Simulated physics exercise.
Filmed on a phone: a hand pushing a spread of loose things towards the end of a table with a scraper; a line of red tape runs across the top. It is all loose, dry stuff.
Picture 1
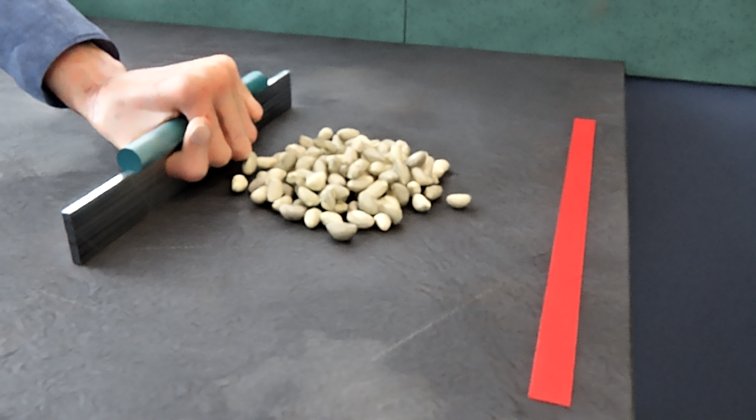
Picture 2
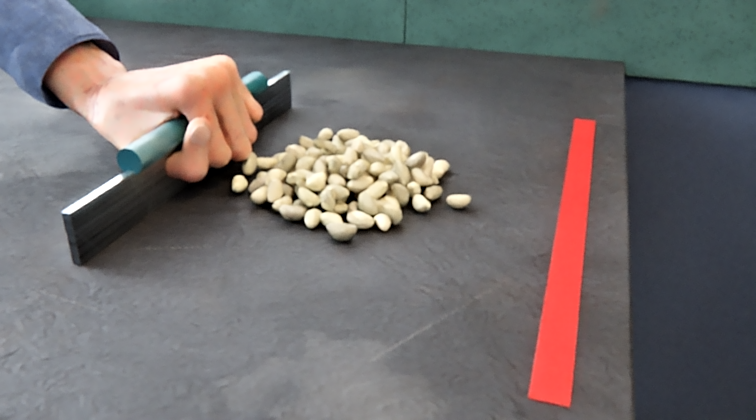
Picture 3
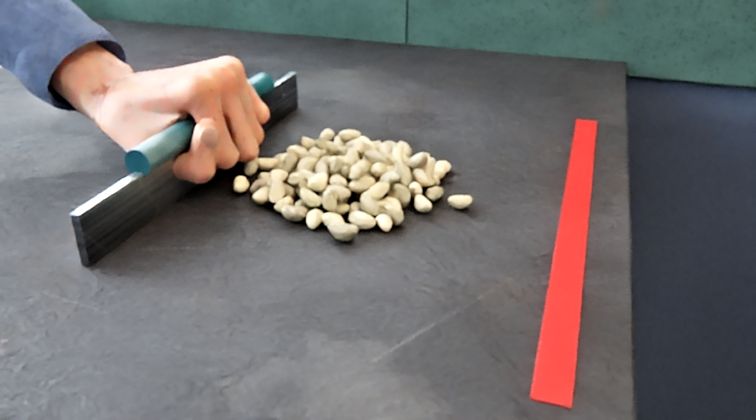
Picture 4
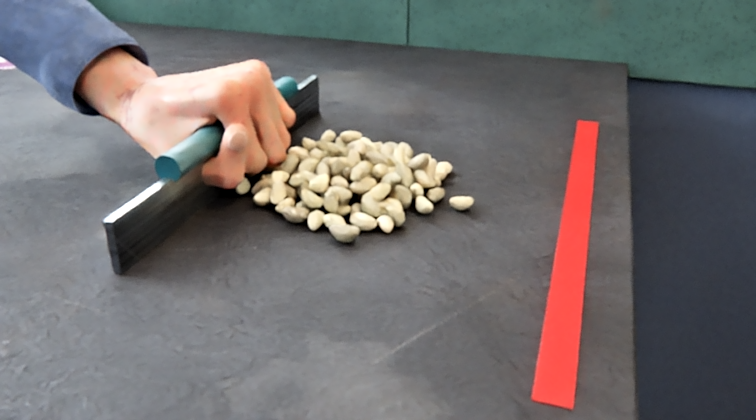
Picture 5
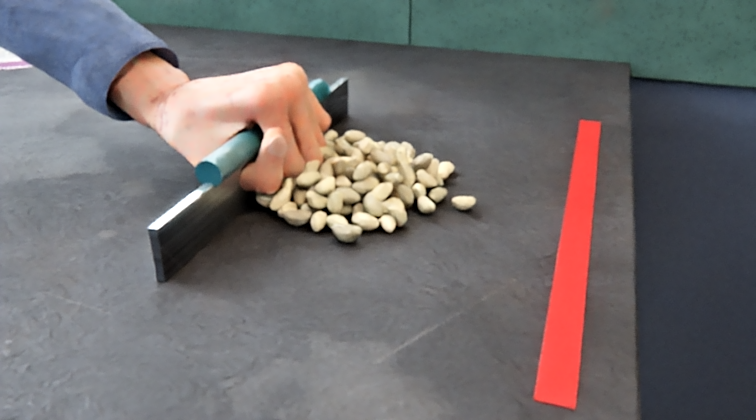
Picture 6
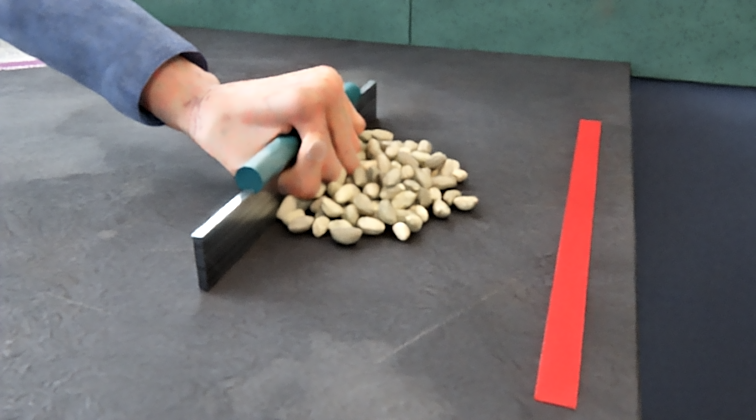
At the start, a hand holds a dark scraper with a teal handle still at the left of a heap of white beans, with red tape near the table's right edge. The hand then slides the scraper right into the heap, and by the end nearly all the beans are pushed a little to the right.
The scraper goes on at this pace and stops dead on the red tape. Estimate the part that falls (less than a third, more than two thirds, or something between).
Lost: Over two thirds of the heap.
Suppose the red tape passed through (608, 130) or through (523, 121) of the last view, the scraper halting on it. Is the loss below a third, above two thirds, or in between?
At the first place over two thirds, at the second less than a third.
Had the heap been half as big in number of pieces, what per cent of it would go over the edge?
It comes to 70 per cent or so.
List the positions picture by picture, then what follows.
The first picture shows scraper at (94, 220), at rest; red tape at (584, 127), about two fingers from the edge; edge at (631, 227); the heap at (342, 177), white beans.
The second picture shows scraper at (94, 221), at rest.
The third picture shows scraper at (102, 222); the heap at (343, 178).
The fourth picture shows scraper at (134, 229).
The fifth picture shows scraper at (177, 236); the heap at (349, 179), a small part pushed along.
The sixth picture shows scraper at (219, 243); red tape at (590, 128); edge at (637, 228); the heap at (375, 180), nearly all pushed along.
Soon, scraper still moving, near (454, 156); heap all on the table, its front near (600, 220).
A while on, scraper stopped at the red tape; heap about two thirds over the edge.
Towards the end, scraper stopped at the red tape; heap most over the edge.
Finally, scraper stopped at the red tape; heap most over the edge.
